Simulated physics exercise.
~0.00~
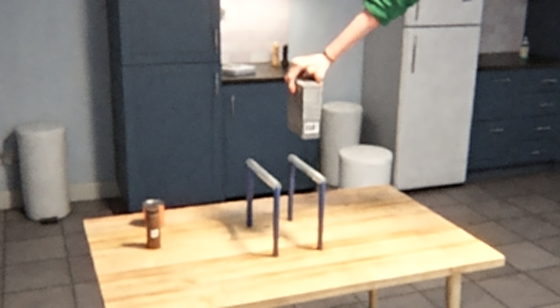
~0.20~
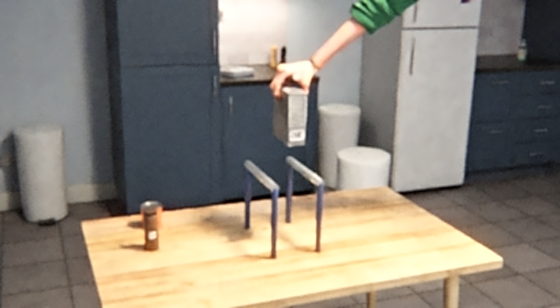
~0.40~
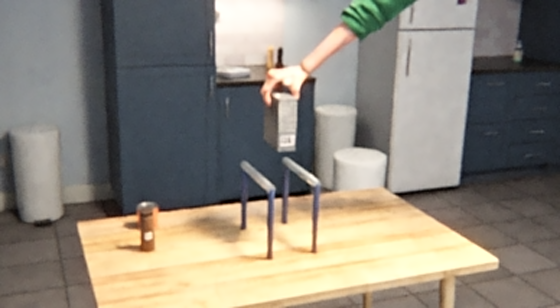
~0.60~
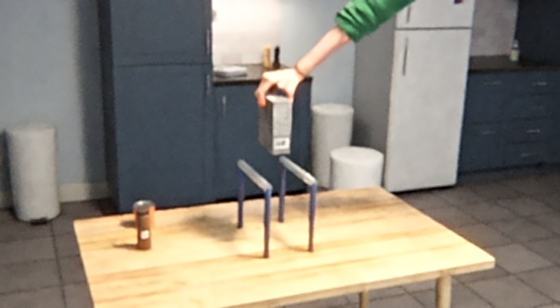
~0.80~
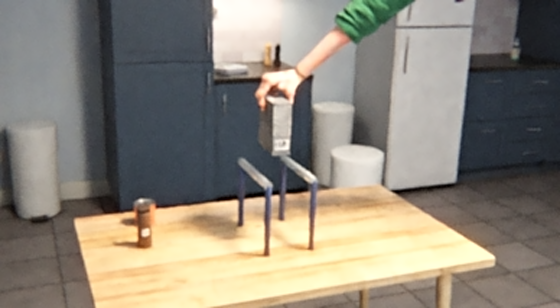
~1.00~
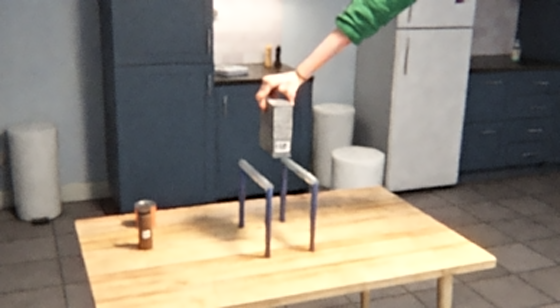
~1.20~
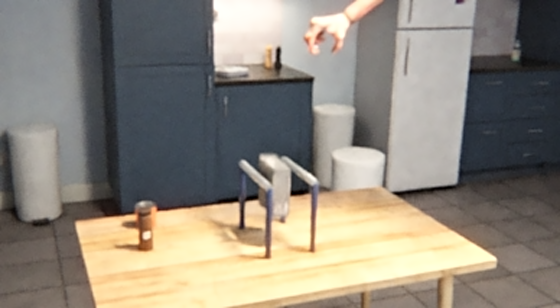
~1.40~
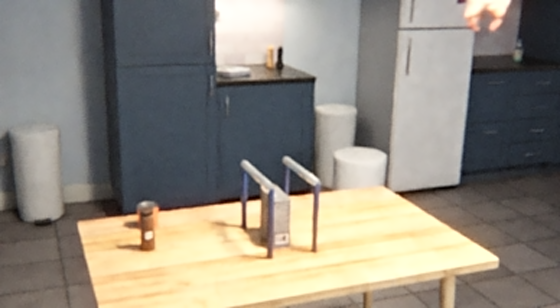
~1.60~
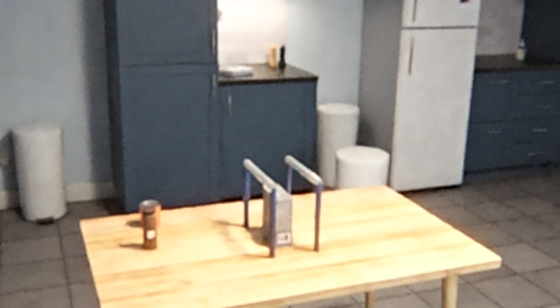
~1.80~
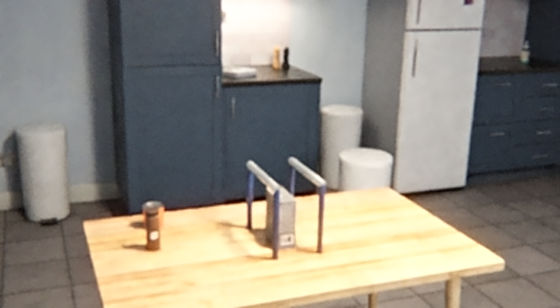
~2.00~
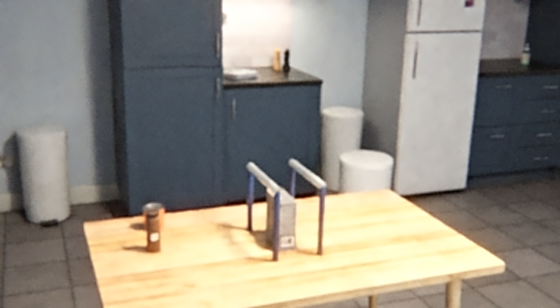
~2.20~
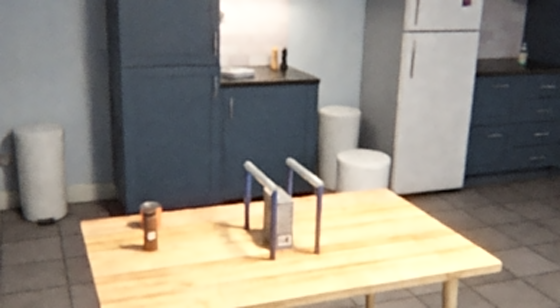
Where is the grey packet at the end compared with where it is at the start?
At the start it is held in the air above the stand, and by the end it stands upright on the table beneath the gap, between the legs of the stand.
At first, a hand in a green sleeve holds a grey packet upright in the air above a wooden table, where a stand with two parallel rails and a brown canister sit. The hand carries the packet a little to the left and lowers it slightly, then holds it still just over the gap between the rails. The fingers let go and the hand draws back to the right as the packet drops between the rails. It passes through the gap and lands on the table, where it stays upright between the legs of the stand, while the canister remains in its place on the left.
